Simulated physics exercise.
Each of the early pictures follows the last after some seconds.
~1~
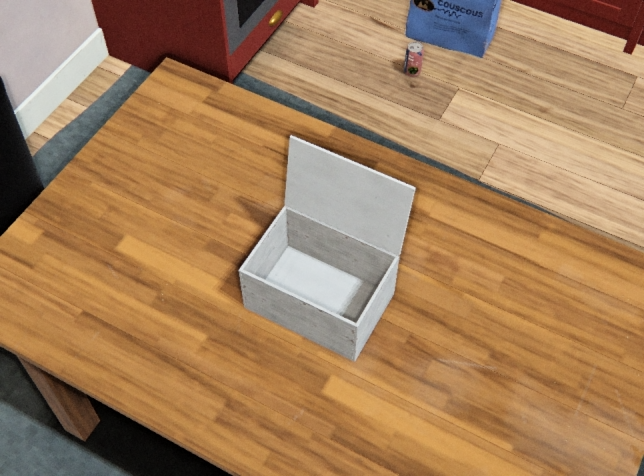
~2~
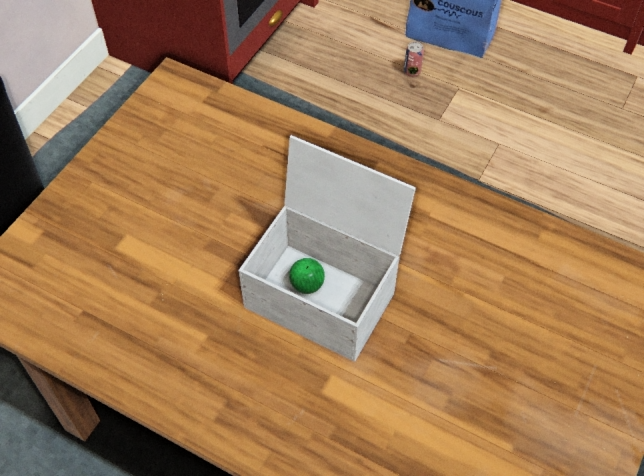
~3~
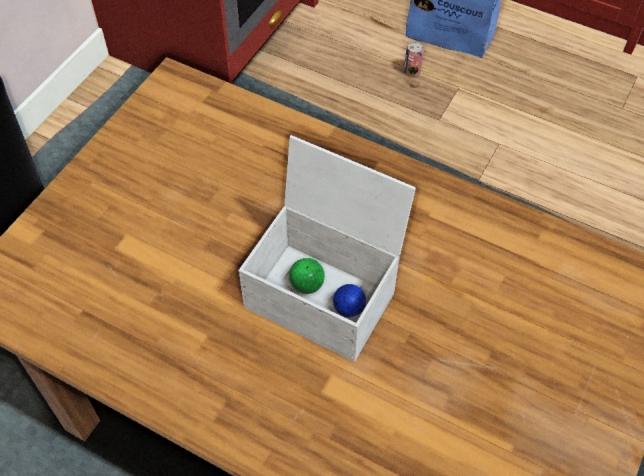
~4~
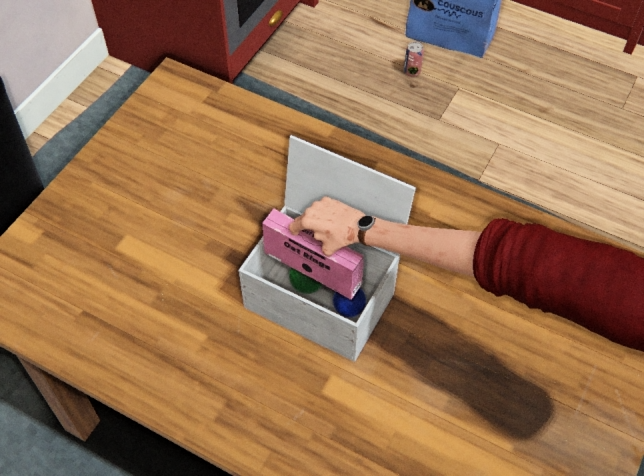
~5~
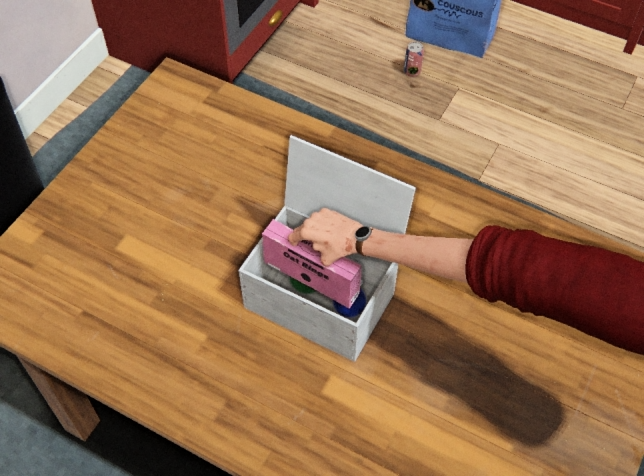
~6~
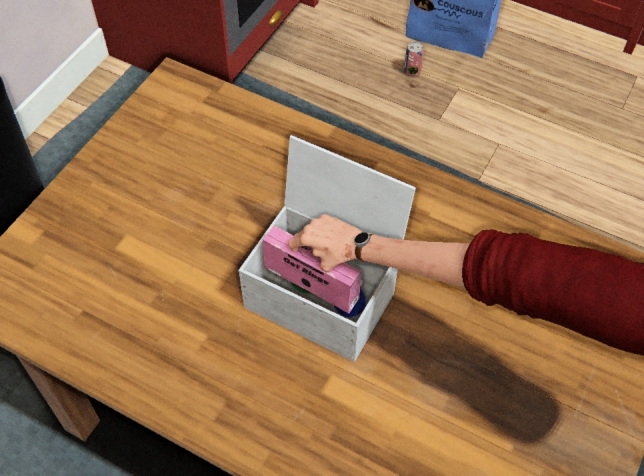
Green round item, then a blue ball, appearing in an open pale box before a hand lowers a pink packet inside.
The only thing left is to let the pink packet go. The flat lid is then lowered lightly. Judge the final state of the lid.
Lowered fully.
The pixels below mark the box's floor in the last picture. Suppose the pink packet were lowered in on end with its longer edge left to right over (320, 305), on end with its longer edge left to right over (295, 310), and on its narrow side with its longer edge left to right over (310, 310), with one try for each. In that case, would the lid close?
At first it fails to shut, the second time it fails to shut, and the third time it manages to shut.
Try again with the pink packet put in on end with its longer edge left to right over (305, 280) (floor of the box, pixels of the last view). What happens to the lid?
Lid open.
Then, 0.40 s on from there, pink packet turned 60° from how it was put near (310, 288); blue ball shifted about its own width; green apple shifted a little.
Then, 1.60 s on from there, lid 56° above the rim; pink packet turned 60° from how it was put near (310, 288); blue ball shifted about its own width; green apple shifted a little.
Then, 1.90 s on from there, lid 22° above the rim; pink packet turned 60° from how it was put near (310, 288); blue ball shifted about its own width; green apple shifted a little.
In the end, lid shut; toppled in the box, pink packet; moved from the start, blue ball; green apple unmoved. At the end, from the last picture's camera, pink packet near (310, 288).
